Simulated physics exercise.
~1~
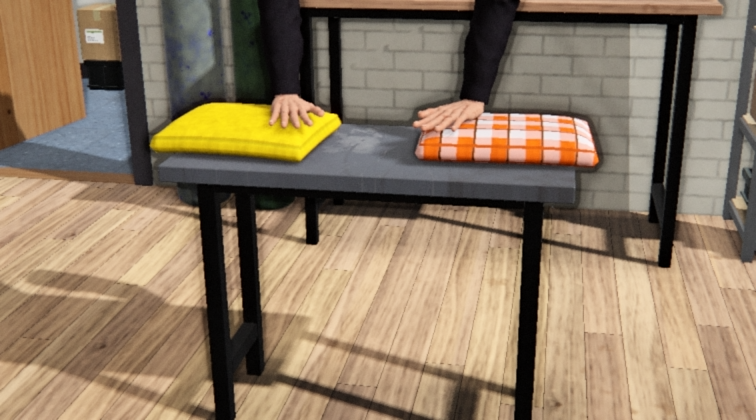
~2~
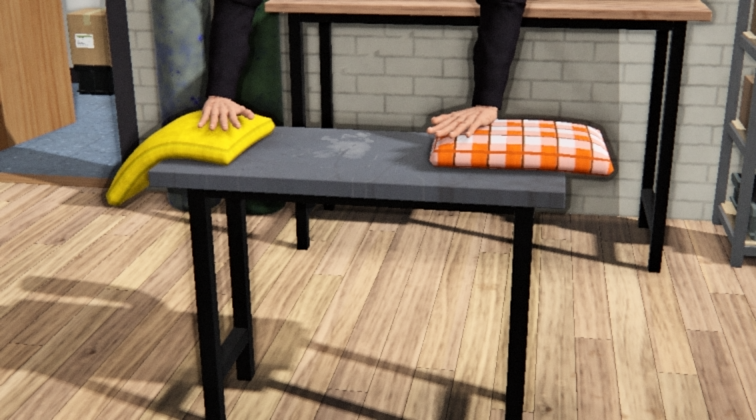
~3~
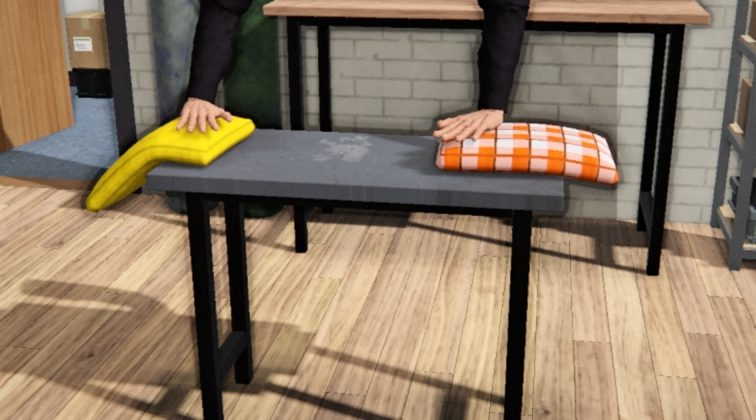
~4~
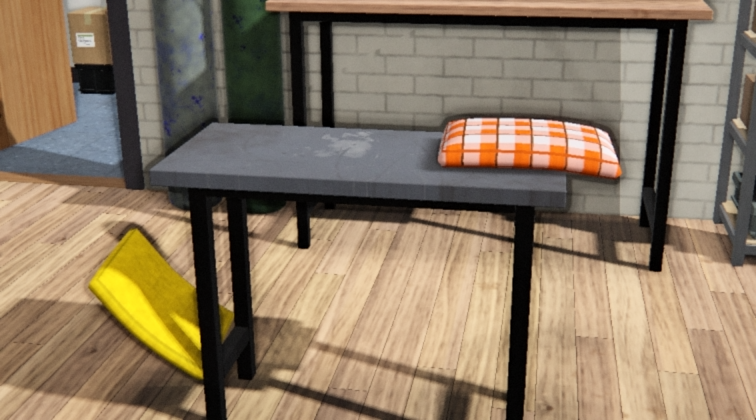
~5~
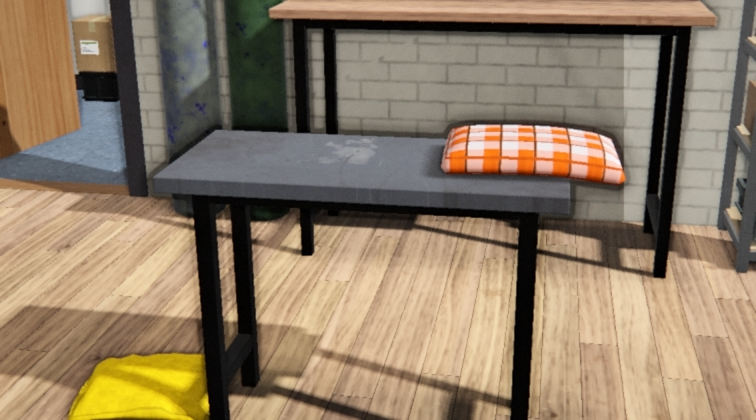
In a room with a wooden floor, two hands slid a folded yellow cloth left and an orange checked one slightly right on a gray table, then let go; the yellow one fell to the floor while the orange one stayed on top.
